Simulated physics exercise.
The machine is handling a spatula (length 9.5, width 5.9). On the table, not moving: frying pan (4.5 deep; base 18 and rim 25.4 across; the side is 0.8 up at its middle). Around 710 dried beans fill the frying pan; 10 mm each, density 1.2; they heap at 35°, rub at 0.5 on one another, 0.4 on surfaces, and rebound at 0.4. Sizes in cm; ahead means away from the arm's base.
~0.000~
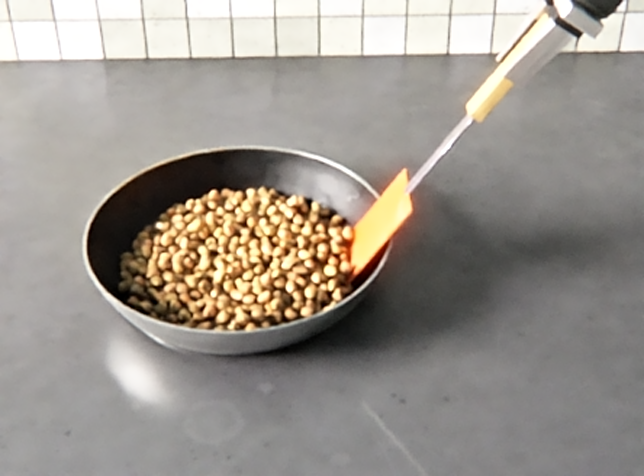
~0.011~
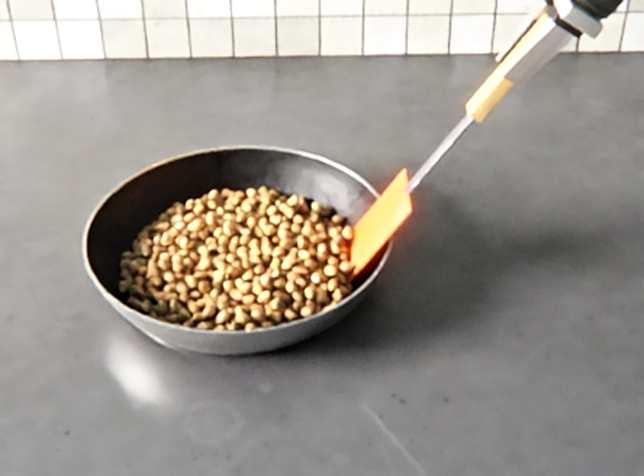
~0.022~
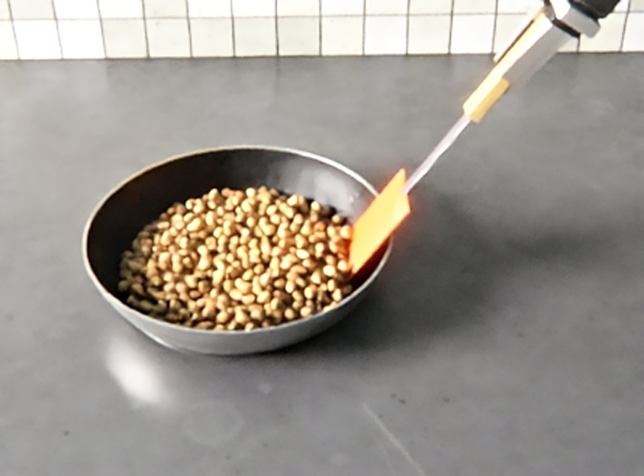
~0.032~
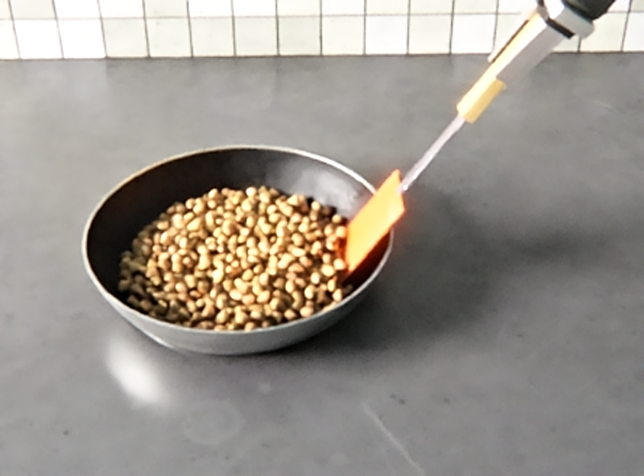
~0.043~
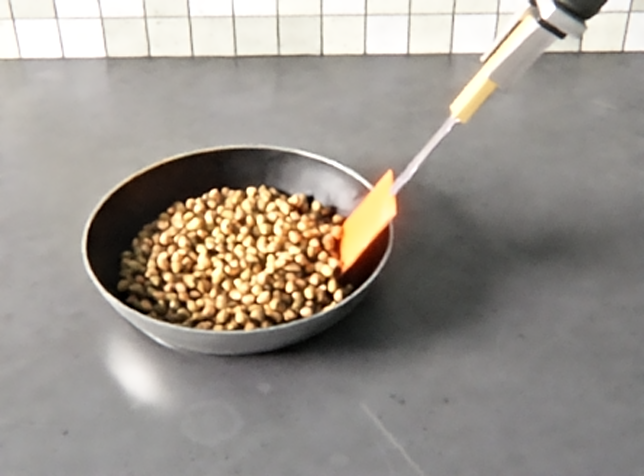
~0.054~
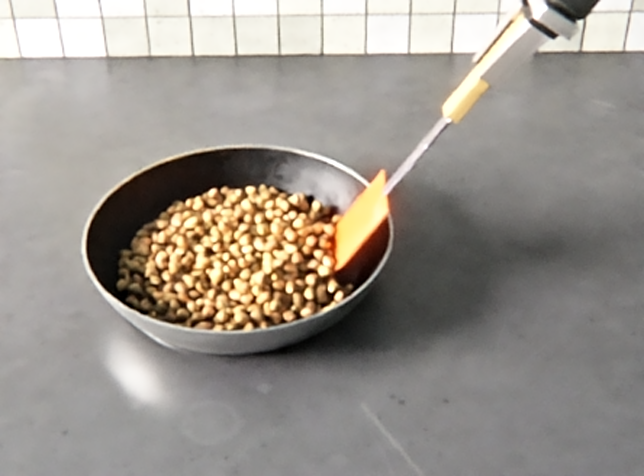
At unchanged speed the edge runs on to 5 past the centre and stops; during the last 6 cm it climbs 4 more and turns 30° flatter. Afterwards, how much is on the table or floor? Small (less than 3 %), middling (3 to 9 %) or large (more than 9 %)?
Answer: Small; less than 3 % of the dried beans finish on the table or floor.
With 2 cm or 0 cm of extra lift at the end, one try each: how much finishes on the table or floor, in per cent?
Some 0 and 0 per cent.
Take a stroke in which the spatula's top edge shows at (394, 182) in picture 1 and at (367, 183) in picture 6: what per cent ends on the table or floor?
Some 0 per cent.
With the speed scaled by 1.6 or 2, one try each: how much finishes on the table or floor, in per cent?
Some 5 and 5 per cent.
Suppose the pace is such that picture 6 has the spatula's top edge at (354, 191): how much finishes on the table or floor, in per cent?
Some 10 per cent.
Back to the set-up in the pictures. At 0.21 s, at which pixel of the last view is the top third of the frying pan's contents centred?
Near (191, 247).
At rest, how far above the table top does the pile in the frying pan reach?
About 5.0 cm.
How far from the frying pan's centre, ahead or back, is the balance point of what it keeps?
About 3.5 cm ahead.
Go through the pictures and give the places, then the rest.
Spatula top edge at (409, 189), sloping 56°; upper third of the load around (246, 252), from x 125 to 350, top at y 195; 712 in the frying pan, in the first picture.
Spatula top edge at (409, 189), sloping 56°; upper third of the load around (246, 252), from x 125 to 350, top at y 195, in the second picture.
Spatula top edge at (406, 190), sloping 56°; upper third of the load around (247, 252), from x 125 to 350, top at y 190, in the third picture.
Spatula top edge at (401, 190), sloping 56°; upper third of the load around (249, 250), from x 125 to 350, top at y 190, in the fourth picture.
Spatula top edge at (394, 190), sloping 56°; upper third of the load around (248, 250), from x 125 to 350, top at y 190, in the fifth picture.
Spatula top edge at (387, 190), sloping 56°; upper third of the load around (248, 249), from x 120 to 350, top at y 190; 712 in the frying pan, in the sixth picture.
After 0.13 s, sloping 56°, highest piece 4 above the table; 712 in the frying pan.
After 0.21 s, sloping 42°, highest piece 5 above the table; 712 in the frying pan.
After 0.45 s, sloping 26°, highest piece 5 above the table; 712 in the frying pan.
After 1.50 s, sloping 26°, highest piece 5 above the table; 712 in the frying pan.
At rest, 712 in the frying pan. That is 0 % on the table or floor.
